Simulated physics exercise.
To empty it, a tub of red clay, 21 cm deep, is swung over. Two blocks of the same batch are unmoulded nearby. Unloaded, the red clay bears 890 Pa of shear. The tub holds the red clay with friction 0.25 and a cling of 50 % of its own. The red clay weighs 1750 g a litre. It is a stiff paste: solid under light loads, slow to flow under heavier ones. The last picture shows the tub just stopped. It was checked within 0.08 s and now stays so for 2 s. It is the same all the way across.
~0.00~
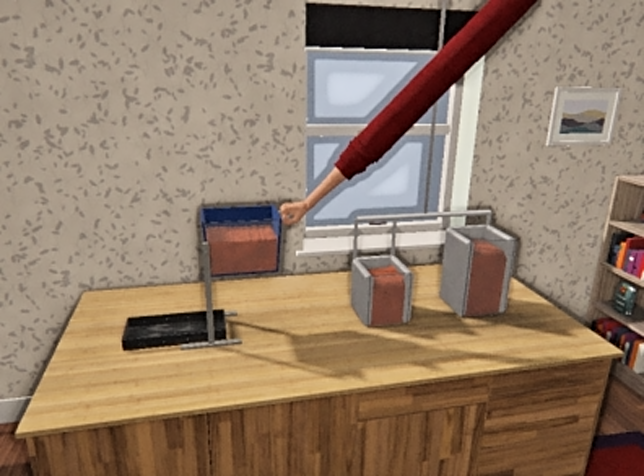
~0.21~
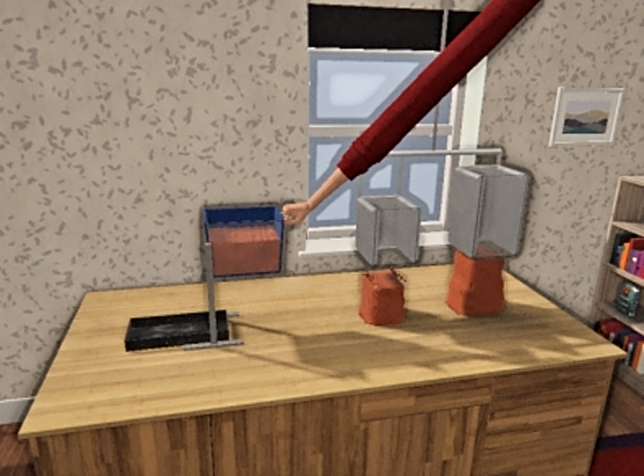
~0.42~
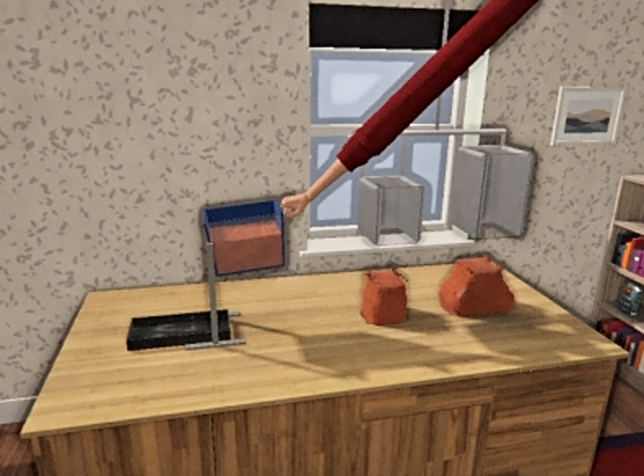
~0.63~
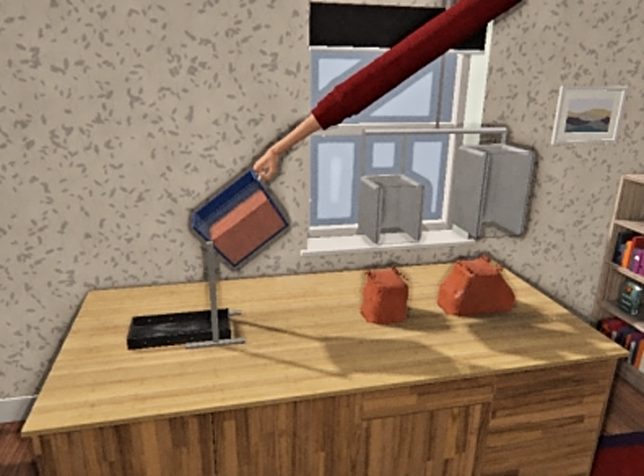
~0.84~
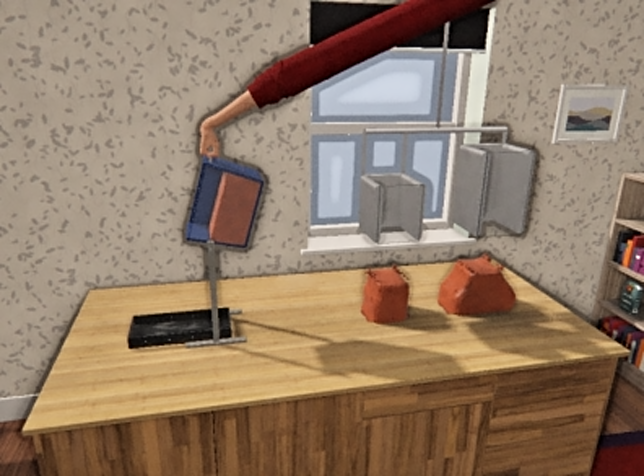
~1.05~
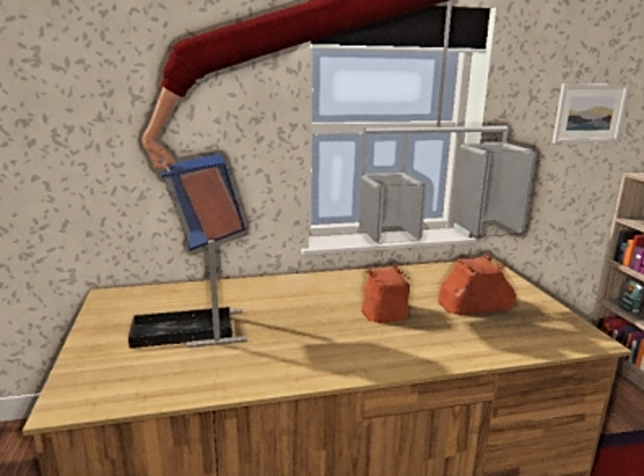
An arm tips a blue tub of red clay leftward after two molds lift off slumping clay blocks.
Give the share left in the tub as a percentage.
It comes to some 35 %.
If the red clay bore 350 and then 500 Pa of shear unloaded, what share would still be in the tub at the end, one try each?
In turn about 16 %, 25 %.
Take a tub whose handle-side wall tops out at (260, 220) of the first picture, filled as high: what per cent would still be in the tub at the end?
Then about 45 %.
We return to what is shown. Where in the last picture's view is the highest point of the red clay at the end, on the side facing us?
At about (215, 216).
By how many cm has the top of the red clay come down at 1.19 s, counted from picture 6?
Roughly 8 cm.
By 1.19 s, the tub is at 104 degrees and holds 90 %.
By 1.36 s, the tub is at 104 degrees and holds 36 %.
By 1.53 s, the tub is at 104 degrees and holds 35 %.
By 1.70 s, the tub is at 104 degrees and holds 35 %.
By 3.05 s, at the end, the tub is at 104 degrees and holds 35 %.
